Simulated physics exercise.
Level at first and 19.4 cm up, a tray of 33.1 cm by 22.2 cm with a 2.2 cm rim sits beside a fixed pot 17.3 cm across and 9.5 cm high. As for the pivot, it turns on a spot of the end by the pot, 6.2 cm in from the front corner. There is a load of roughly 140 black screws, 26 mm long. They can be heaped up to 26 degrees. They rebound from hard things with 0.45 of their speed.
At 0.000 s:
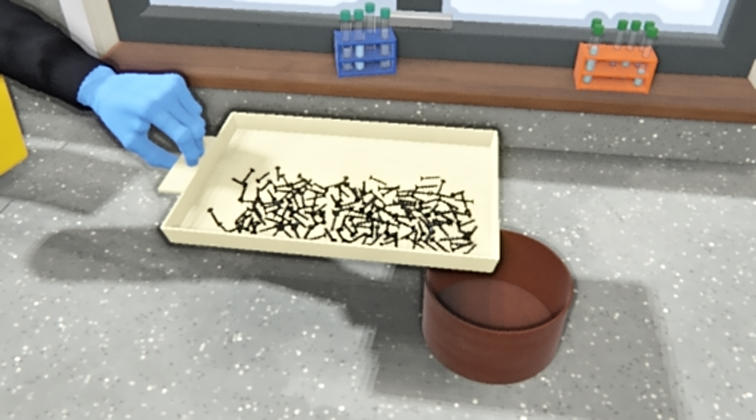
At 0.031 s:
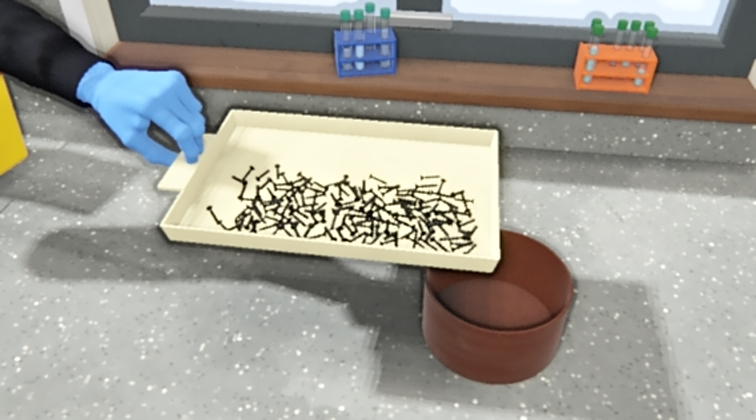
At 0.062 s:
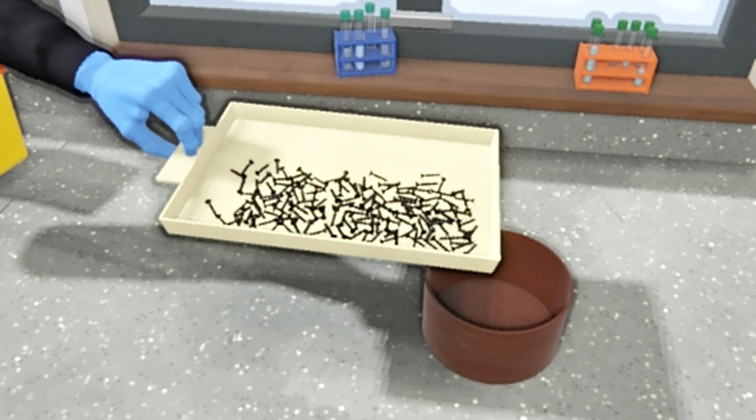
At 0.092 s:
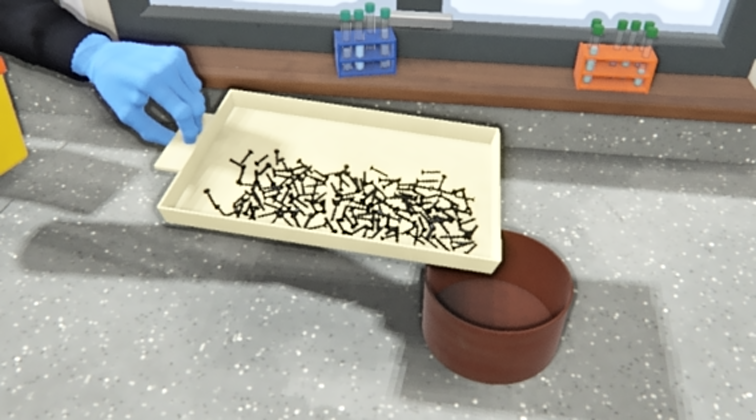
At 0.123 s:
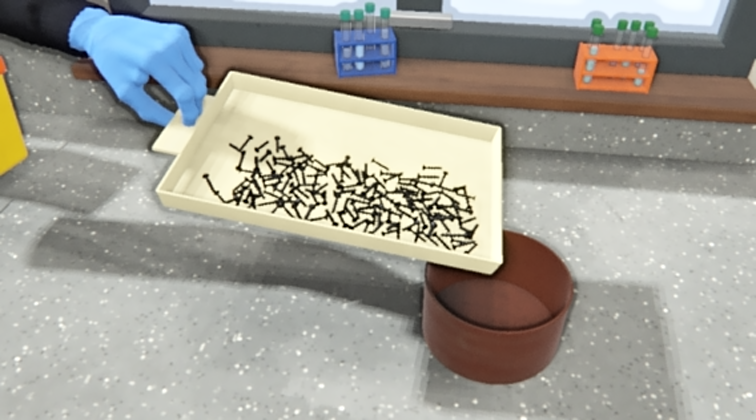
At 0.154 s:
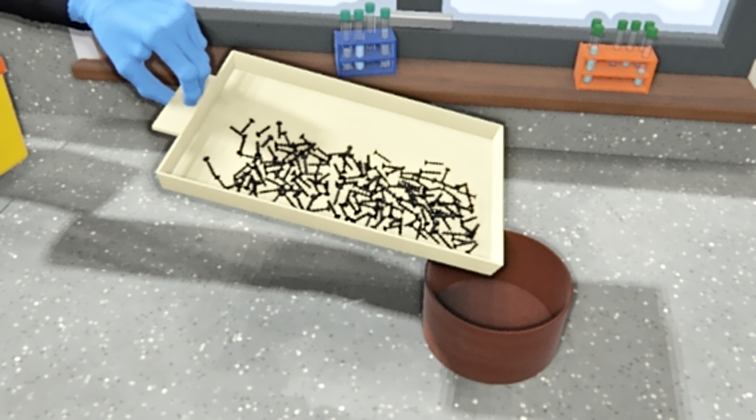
At first, a blue-gloved hand holds a cream tray of small black screws nearly level, its right end above a reddish-brown pot on a speckled counter. Then the hand raises the left end, slowly and then faster, slanting the tray down toward the right while the screws stay spread inside.
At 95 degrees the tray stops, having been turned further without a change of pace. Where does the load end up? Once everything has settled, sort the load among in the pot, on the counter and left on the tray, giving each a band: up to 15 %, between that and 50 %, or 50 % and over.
Pot: Between 15 and 50 %; counter: 50 % and over; left on the tray: Up to 15 %.
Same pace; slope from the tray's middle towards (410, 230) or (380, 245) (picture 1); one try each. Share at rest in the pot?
I'd put it at about 15 per cent for the first tilt and about 15 per cent for the second.
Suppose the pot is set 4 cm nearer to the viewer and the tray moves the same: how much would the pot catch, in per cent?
Close to 65 per cent, then.
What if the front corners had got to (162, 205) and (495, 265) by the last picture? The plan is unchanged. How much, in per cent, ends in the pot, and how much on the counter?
The pot gets 10 and the counter 90.
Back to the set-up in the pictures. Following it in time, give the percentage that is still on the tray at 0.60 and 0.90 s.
Roughly 85 then 0.
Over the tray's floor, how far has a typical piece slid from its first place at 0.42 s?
About 4 cm.
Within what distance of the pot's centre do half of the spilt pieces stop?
Close to 18 cm, give or take.
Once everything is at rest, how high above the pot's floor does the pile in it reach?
Height: Approx. 1.5 cm.
After 0.42 s, tilt 54 degrees; the tray holds 100 %, the pot 0 %.
After 0.60 s, tilt 81 degrees; the tray holds 85 %, the pot 0 %.
After 0.90 s, tilt 95 degrees; the tray holds 0 %, the pot 30 %.
In the end, at 1.8 s, pot 35 %, counter 65 %, tray 0 %.
